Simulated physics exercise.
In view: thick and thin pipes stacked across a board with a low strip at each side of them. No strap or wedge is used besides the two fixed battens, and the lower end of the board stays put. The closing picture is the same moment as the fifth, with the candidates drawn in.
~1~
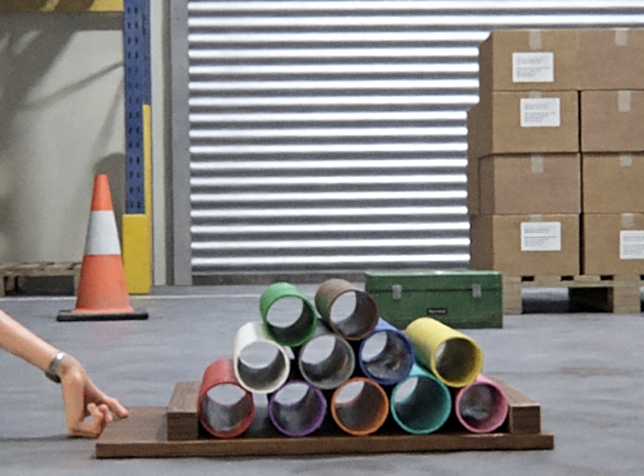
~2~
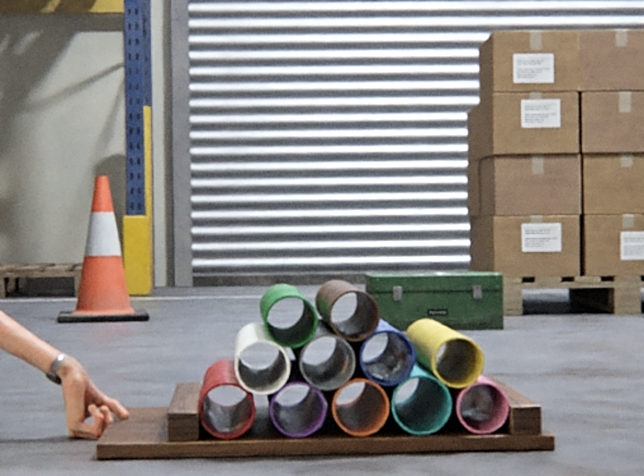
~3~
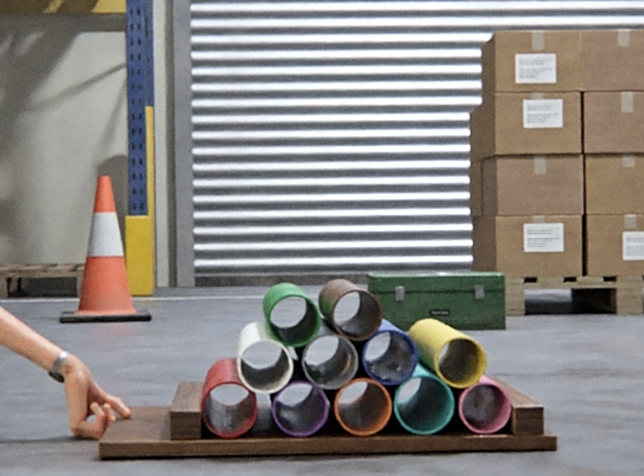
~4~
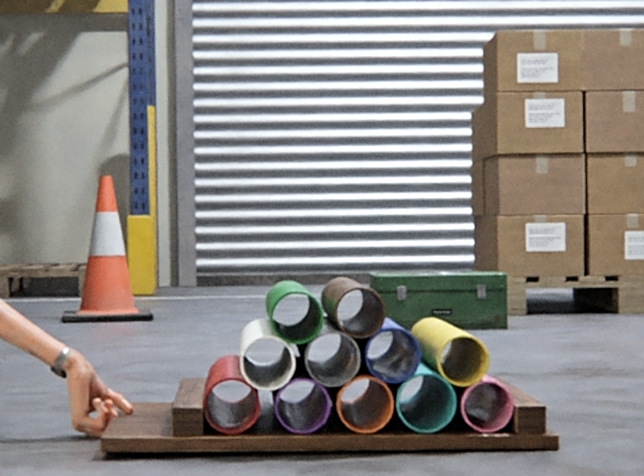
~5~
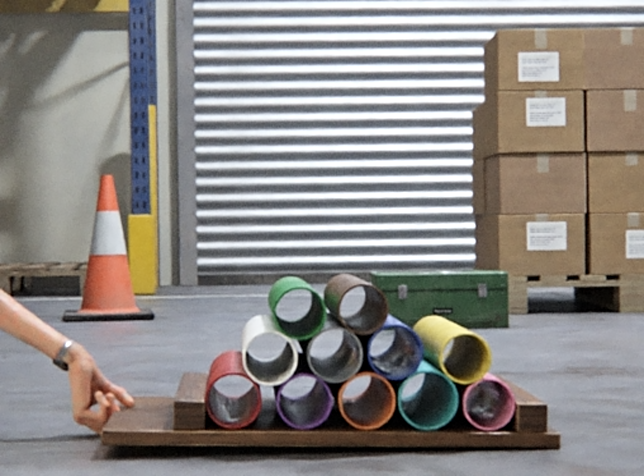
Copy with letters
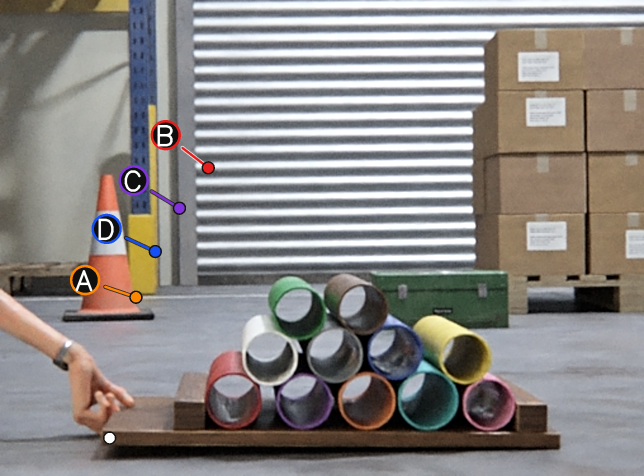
We see colourful pipes stacked in a pyramid on a wooden board with low strips at its sides, on a warehouse floor. A hand at the left touches the board's end while everything shifts very slightly right in view.
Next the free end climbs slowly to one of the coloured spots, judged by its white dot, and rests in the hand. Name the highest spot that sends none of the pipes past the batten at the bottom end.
Up to A.
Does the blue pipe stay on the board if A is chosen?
The blue pipe: Yes.
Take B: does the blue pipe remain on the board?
No, with B.
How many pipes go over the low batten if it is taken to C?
With C, six.
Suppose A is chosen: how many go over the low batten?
The count is none.
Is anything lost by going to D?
Yes.
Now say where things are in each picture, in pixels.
Orange pipe (360, 406); turquoise pipe (421, 404); pink pipe (482, 406), in the first picture.
Pink pipe (483, 407); yellow pipe (458, 362), in the second picture.
Board (321, 413); red pipe (230, 409); white pipe (265, 366); green pipe (294, 321), in the third picture.
Board (323, 410); red pipe (231, 406); purple pipe (303, 406), in the fourth picture.
Board (324, 407); red pipe (233, 400); purple pipe (304, 401), in the fifth picture.
On the copy, A at (136, 297); B at (208, 168); C at (180, 208); D at (155, 252); the white dot at (110, 438).
On A. First, board at 14°.
Then, board at 20°.
Finally, board at 20°, none over the low batten.
By contrast, B six over the low batten; C six over the low batten; D four over the low batten (yellow, blue, grey, brown).
